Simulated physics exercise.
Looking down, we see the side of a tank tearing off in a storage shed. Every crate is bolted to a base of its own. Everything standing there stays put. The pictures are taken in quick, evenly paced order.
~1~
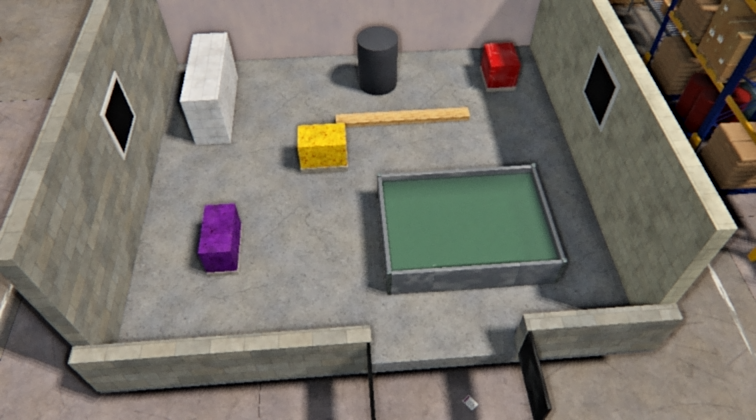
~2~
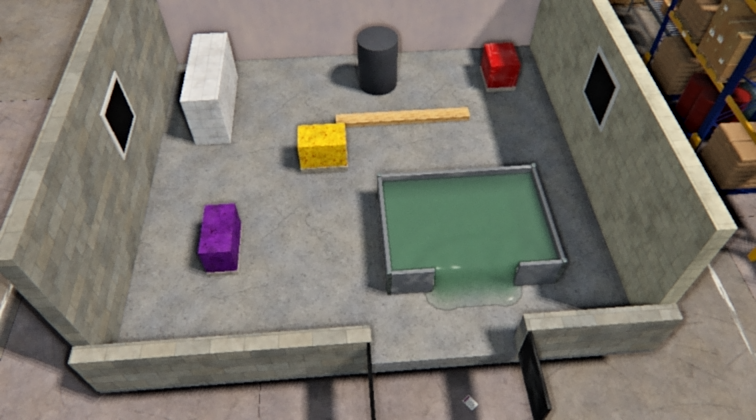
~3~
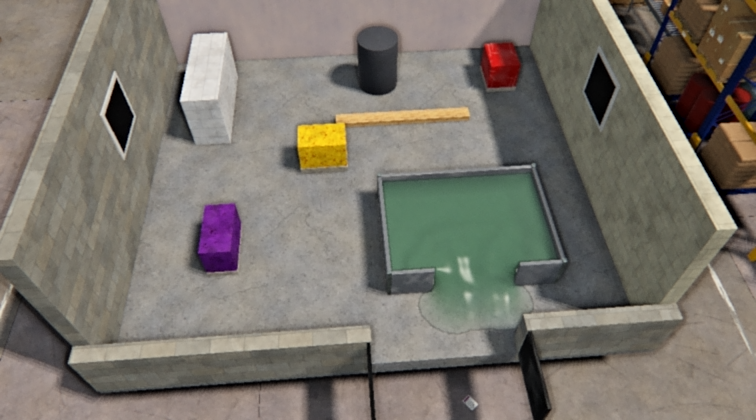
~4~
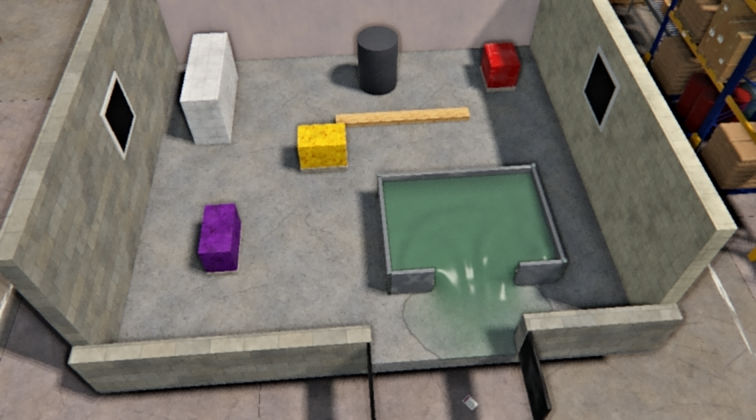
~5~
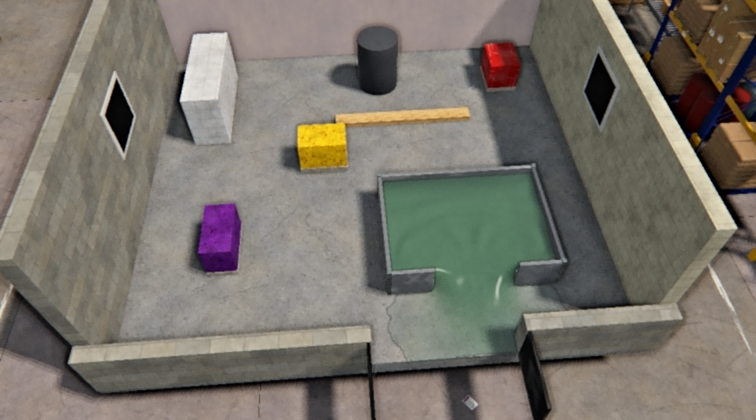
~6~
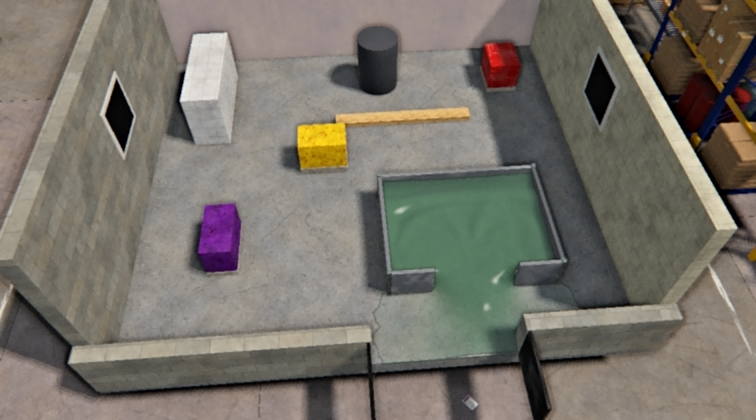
To begin with, a grey-walled tank of green water sits whole and still in a walled room with yellow, purple and red blocks. A section of its near side opens, and water pours through the gap onto the floor. The puddle spreads to the low front wall and widens leftward.
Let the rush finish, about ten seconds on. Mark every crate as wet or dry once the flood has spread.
Purple crate: Dry, yellow crate: Dry, red crate: Dry.
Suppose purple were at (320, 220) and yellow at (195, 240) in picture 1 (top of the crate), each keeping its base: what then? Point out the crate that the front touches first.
Answer: The red crate.
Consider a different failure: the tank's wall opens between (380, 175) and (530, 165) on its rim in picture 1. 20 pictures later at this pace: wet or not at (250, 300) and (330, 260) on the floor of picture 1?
Untouched, then untouched.
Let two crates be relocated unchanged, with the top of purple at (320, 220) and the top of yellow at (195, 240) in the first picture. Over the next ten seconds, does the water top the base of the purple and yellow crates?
The purple crate stays untouched, the yellow crate stays untouched.
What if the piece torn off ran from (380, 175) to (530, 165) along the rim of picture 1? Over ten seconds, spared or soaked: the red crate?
The red one is reached.
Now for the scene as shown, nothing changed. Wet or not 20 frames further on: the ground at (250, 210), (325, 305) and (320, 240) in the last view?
Going through them in order, I'd say clear, clear and clear.
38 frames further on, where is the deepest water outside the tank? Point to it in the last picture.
Look near (524, 337).
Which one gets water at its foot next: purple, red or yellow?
That one is the red-painted one.
A moment on, water covers 5 % of the floor; the purple crate not reached, the yellow crate not reached, the red crate not reached.
Next, water covers 10 % of the floor; the purple crate not reached, the yellow crate not reached, the red crate not reached.
Then, water covers 15 % of the floor; the purple crate not reached, the yellow crate not reached, the red crate not reached.
Later, water covers 20 % of the floor; the purple crate not reached, the yellow crate not reached, the red crate water round its plinth.
In the end, water covers 30 % of the floor; the purple crate stayed above the water, the yellow crate stayed above the water, the red crate stayed above the water.
